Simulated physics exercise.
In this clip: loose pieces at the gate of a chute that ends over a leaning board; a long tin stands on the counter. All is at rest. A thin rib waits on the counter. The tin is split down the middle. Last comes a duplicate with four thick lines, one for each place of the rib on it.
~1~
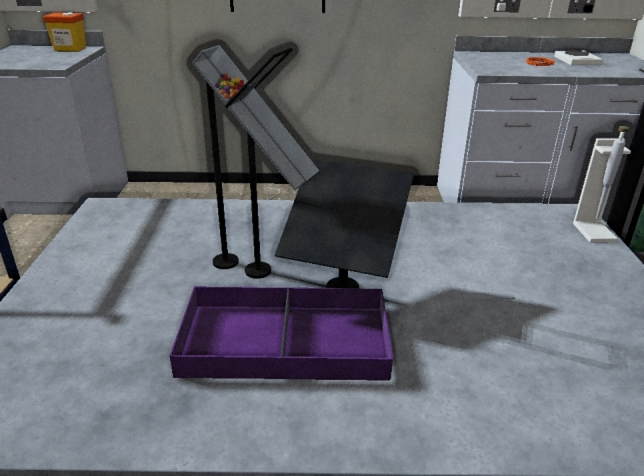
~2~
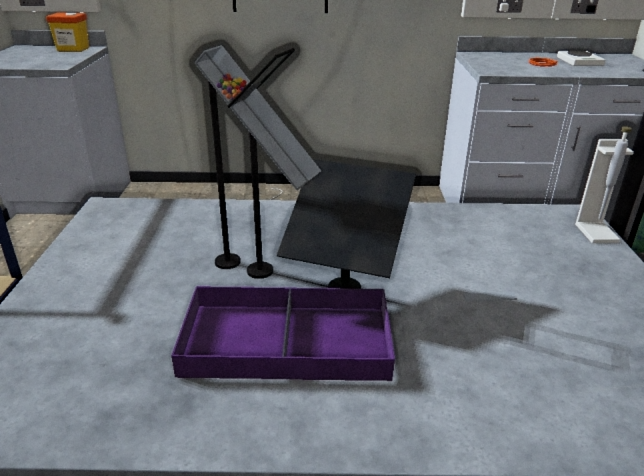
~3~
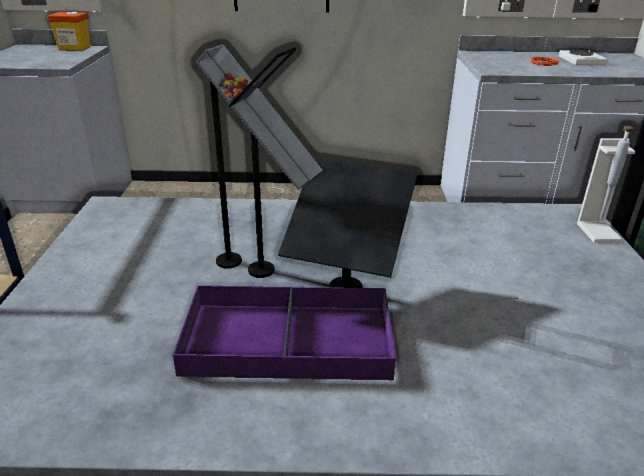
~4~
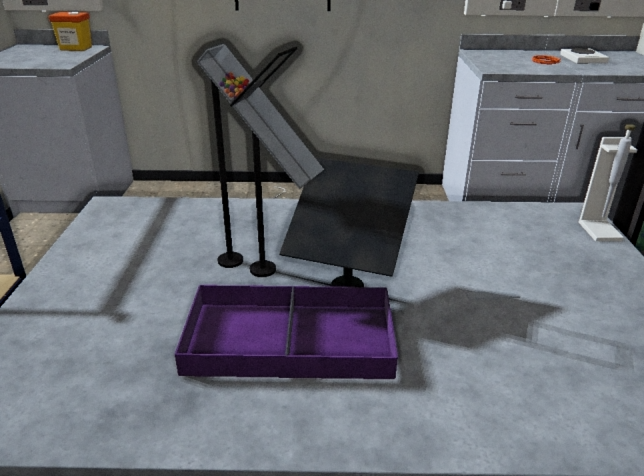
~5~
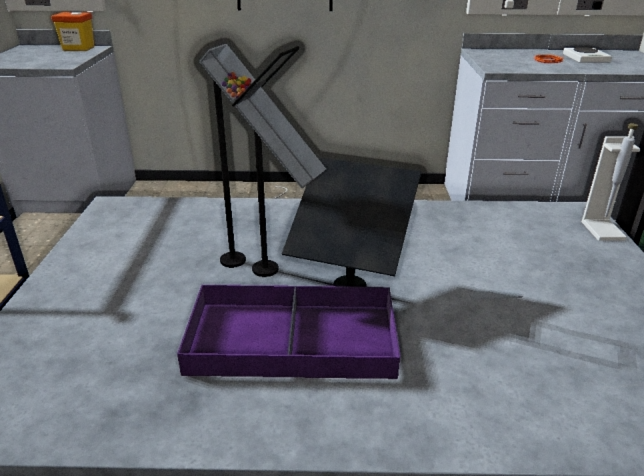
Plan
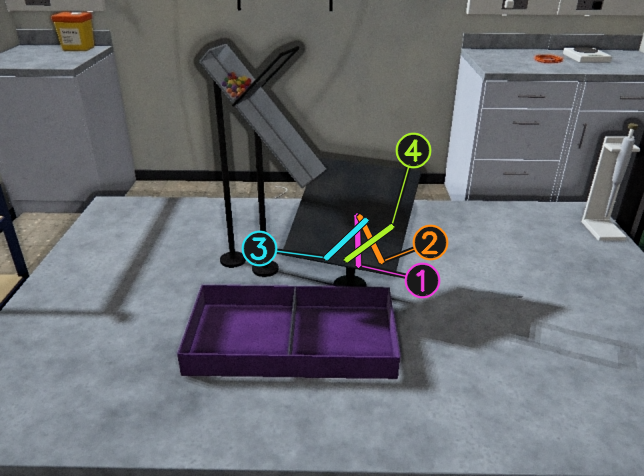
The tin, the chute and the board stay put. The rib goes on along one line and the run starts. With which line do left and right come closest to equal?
Line 3.
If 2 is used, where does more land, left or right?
The right half.
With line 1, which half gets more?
Right.
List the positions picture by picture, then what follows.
In the first frame, load behind the gate at (233, 90), round plastic beads; lip of the chute at (302, 185), sloping fairly steeply.
In the second frame, middle of the board at (348, 213), tilted fairly steeply; middle of its low edge at (331, 266); of its high edge at (362, 166).
In the third frame, front corners of the tin at (173, 355) and (395, 358); front end of its middle wall at (284, 356); gate still shut at (253, 87).
In the fourth frame, middle of the load at (238, 89); lip at (306, 184).
In the fifth frame, middle of the load at (240, 88); lip at (309, 183).
On the marked copy, line 1 from (357, 215) to (358, 265); line 2 from (359, 216) to (381, 261); line 3 from (365, 220) to (326, 257); line 4 from (391, 226) to (346, 259).
Choosing 1, of what is caught, a small part in the left half, nearly all in the right.
Choosing 2, of what is caught, a stray few in the left half, nearly all in the right.
Choosing 3, of what is caught, about half in the left half, about half in the right.
Choosing 4, of what is caught, a small part in the left half, nearly all in the right.
